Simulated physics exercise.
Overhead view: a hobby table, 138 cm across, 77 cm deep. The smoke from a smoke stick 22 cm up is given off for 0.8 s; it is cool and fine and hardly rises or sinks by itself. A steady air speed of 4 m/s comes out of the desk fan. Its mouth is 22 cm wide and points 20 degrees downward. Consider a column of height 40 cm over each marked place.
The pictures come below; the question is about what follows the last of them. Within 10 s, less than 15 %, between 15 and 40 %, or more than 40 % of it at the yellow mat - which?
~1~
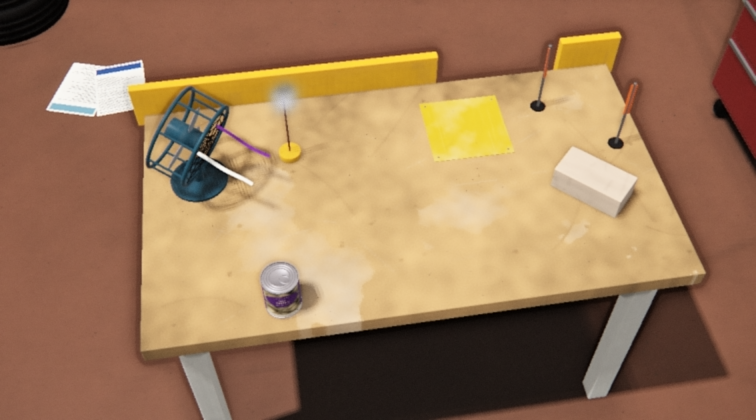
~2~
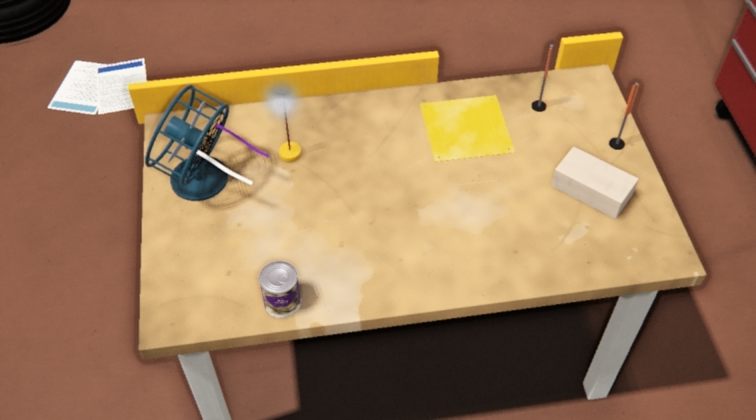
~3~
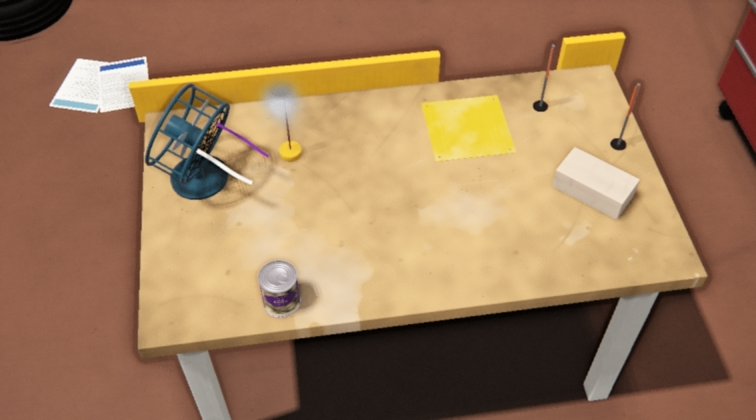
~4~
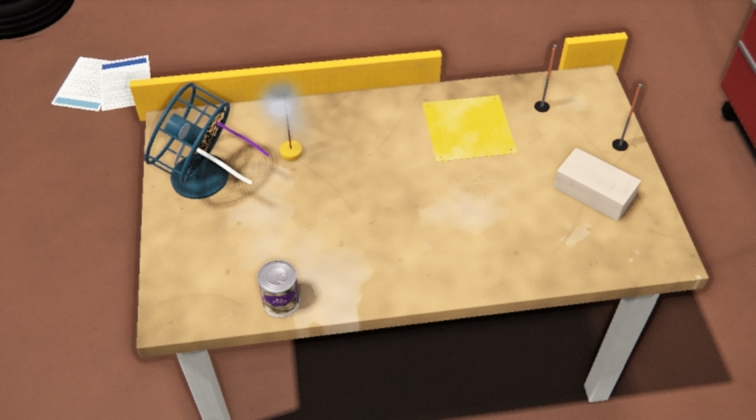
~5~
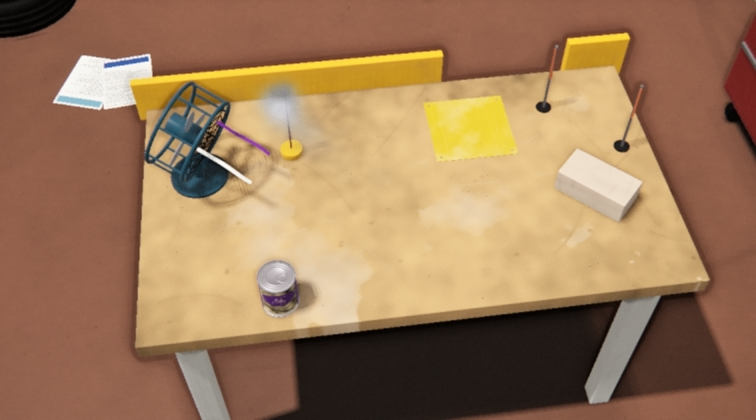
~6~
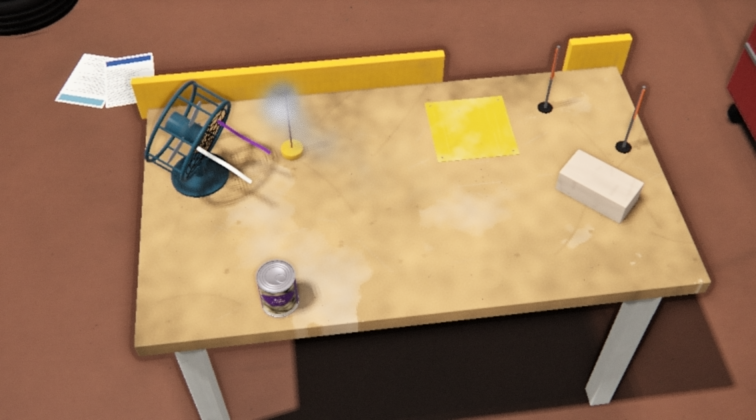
At the yellow mat: From 15 to 40 %.
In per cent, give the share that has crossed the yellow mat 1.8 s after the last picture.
30 %.
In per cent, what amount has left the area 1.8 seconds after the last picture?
60 per cent, roughly.
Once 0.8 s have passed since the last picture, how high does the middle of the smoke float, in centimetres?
About 6 cm up.
Then, 0.8 s after the last picture, 13 % has passed over the yellow mat; 9 % has left the area, and the middle of the rest is near (482, 155).
Then, 1.8 s after the last picture, 25 % has passed over the yellow mat; 64 % has left the area, and the middle of the rest is near (629, 77).
Then, 3.8 s after the last picture, 28 % has passed over the yellow mat; 94 % has left the area.
Then, 9.8 s after the last picture, 28 % has passed over the yellow mat; 100 % has left the area.
